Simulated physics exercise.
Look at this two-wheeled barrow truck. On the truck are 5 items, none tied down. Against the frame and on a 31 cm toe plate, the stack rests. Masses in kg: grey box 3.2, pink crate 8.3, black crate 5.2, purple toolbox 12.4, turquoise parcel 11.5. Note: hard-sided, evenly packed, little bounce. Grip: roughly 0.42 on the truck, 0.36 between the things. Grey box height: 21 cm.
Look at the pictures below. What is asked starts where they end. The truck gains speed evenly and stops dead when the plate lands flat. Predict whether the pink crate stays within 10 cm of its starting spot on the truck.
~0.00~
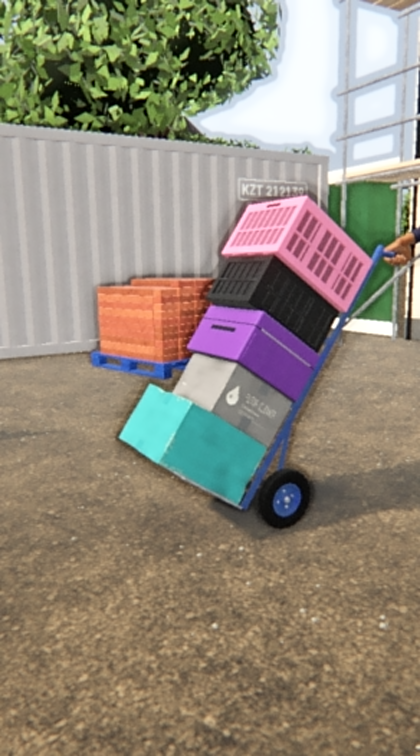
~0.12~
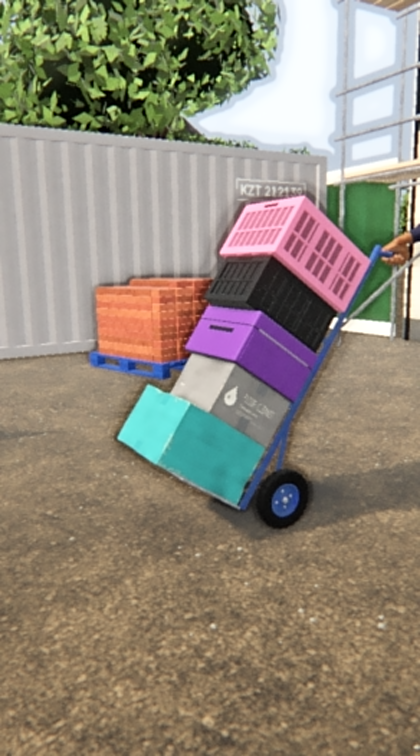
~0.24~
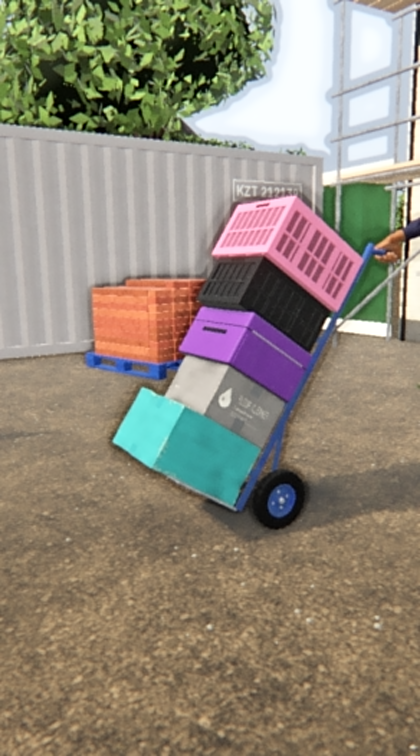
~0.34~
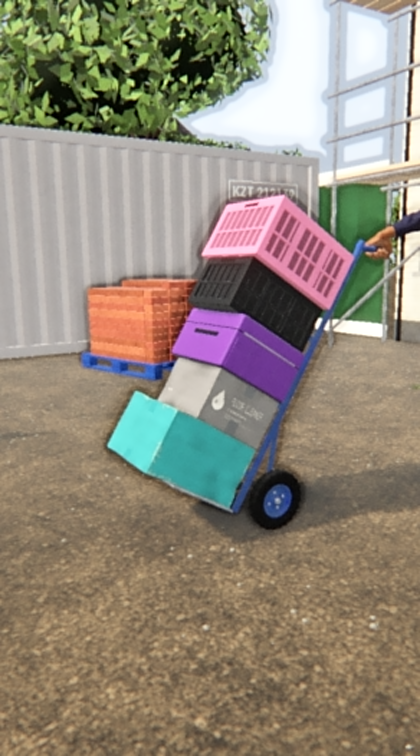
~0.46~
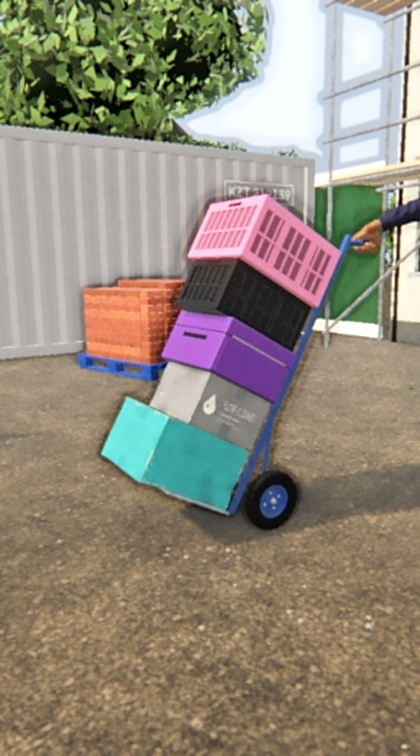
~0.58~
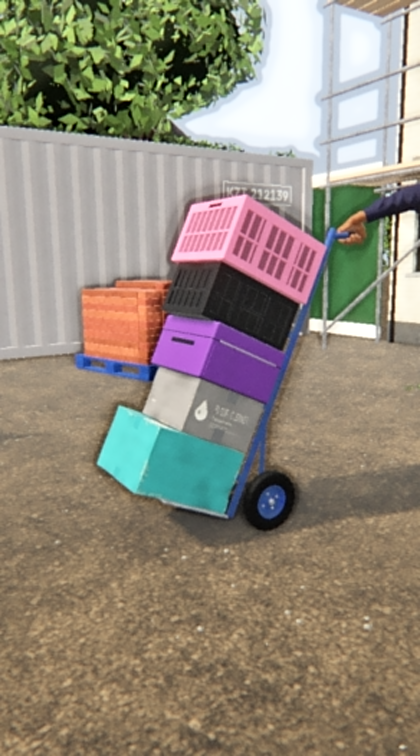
It ends up out of place.
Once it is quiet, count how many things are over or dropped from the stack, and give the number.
Total: 4.
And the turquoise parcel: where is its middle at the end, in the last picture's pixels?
In the last picture it sits around (163, 495).
Around 1.68 s, truck upright; pink crate tipped 27° against what carries it near (57, 282); black crate tipped 27° against what carries it; purple toolbox tipped 27° against what carries it.
Around 2.18 s, truck upright; pink crate, black crate and purple toolbox now dropped from the stack; grey box tipped 73° against what carries it.
Finally (3.6 s), dropped from the stack, pink crate, black crate and purple toolbox; on their side or leaning hard on the truck, grey box; the last one still in place (within 10 cm).
